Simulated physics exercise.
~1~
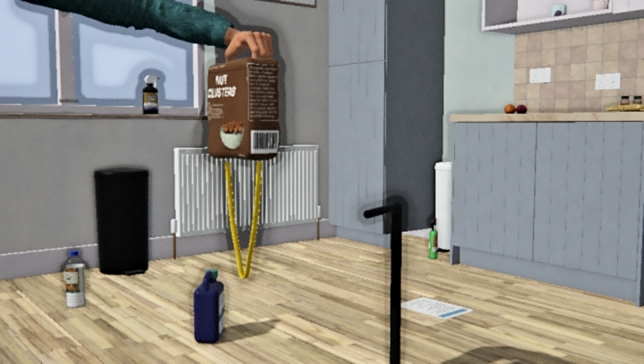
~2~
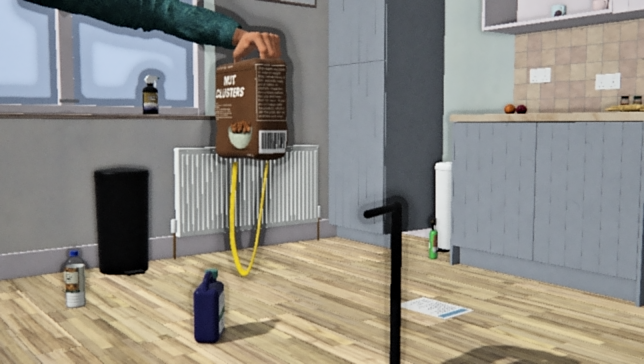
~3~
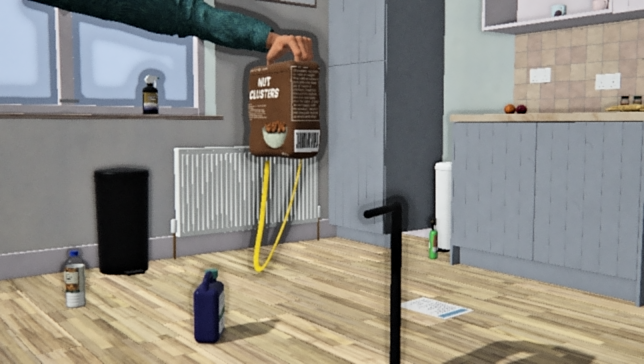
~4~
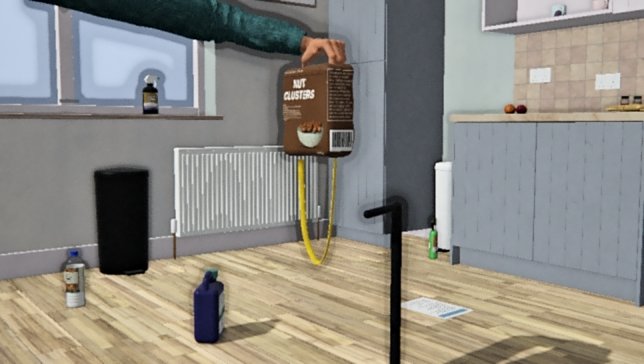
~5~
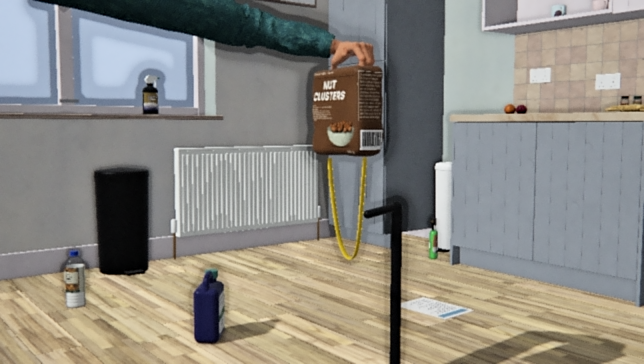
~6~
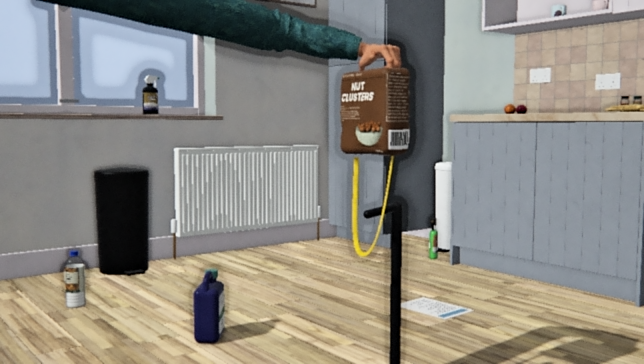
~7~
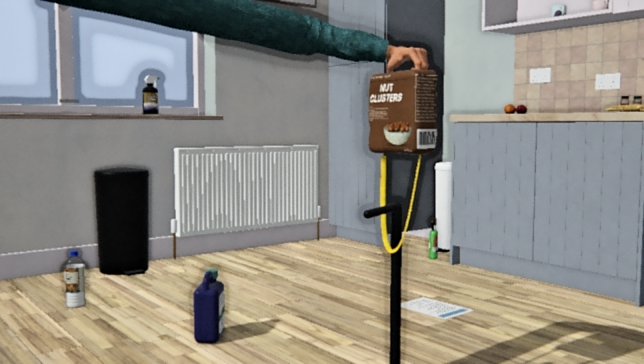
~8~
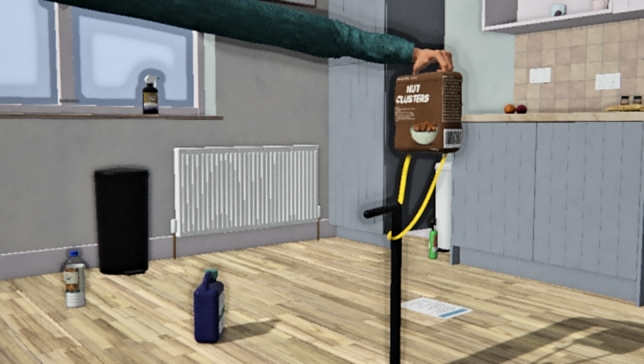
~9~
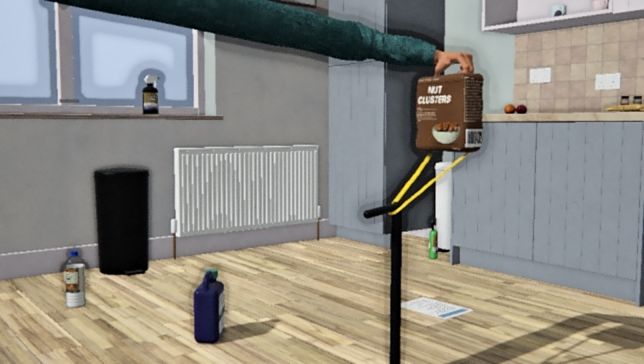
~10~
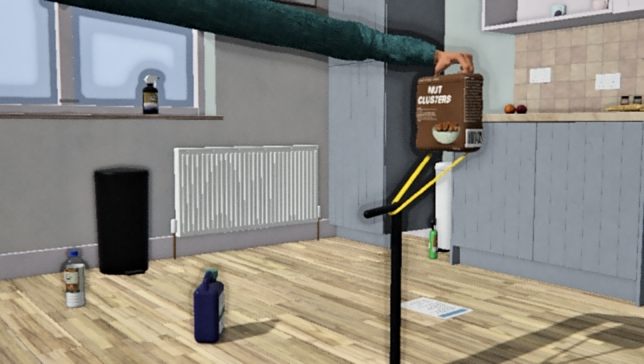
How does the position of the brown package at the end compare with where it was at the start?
It starts above the white radiator, well to the left of the black stand. By the end it has been carried right, at about the same height, to just past the top of the stand.
